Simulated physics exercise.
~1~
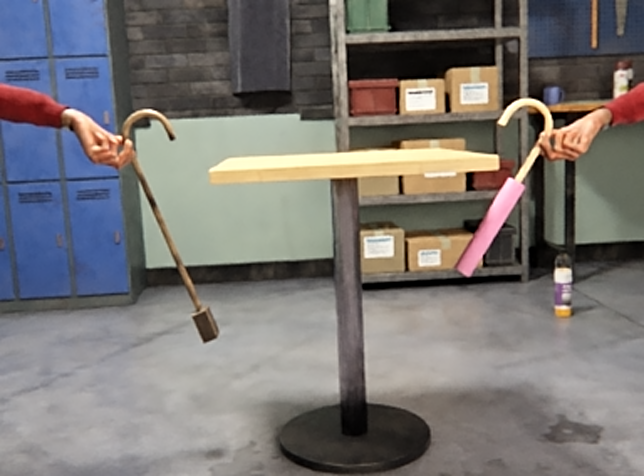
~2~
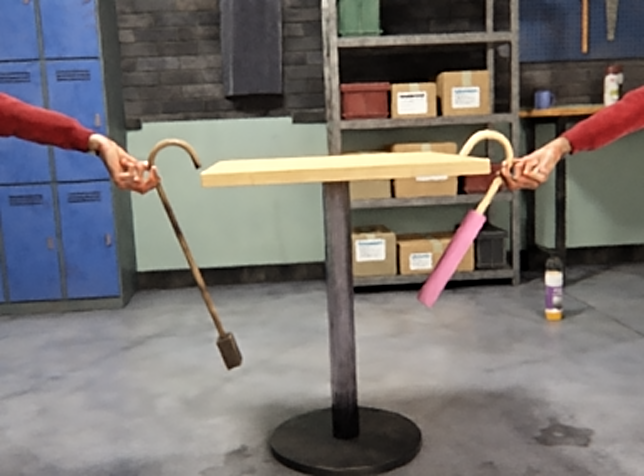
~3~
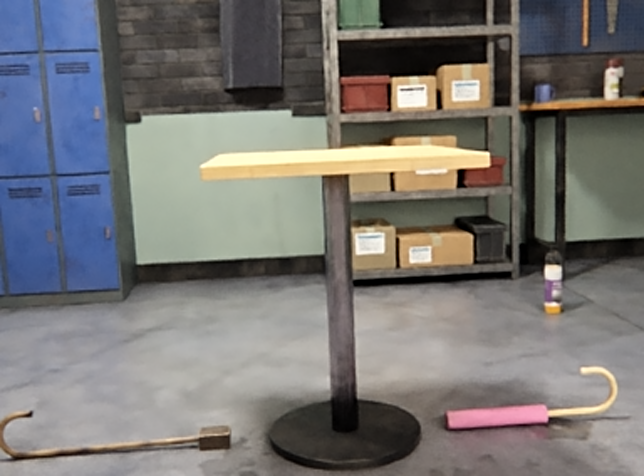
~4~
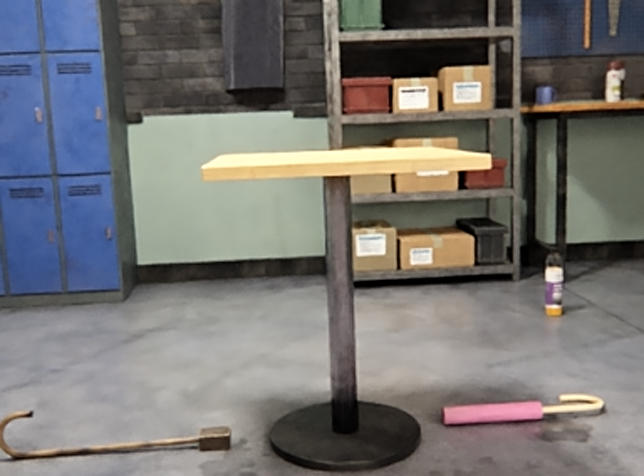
The footage shows two hands holding a dark, curved-handled brush and a pink umbrella by opposite edges of a small table, moving them inward to the tabletop. Once released, both drop to the floor, ending on either side of the table's round base.
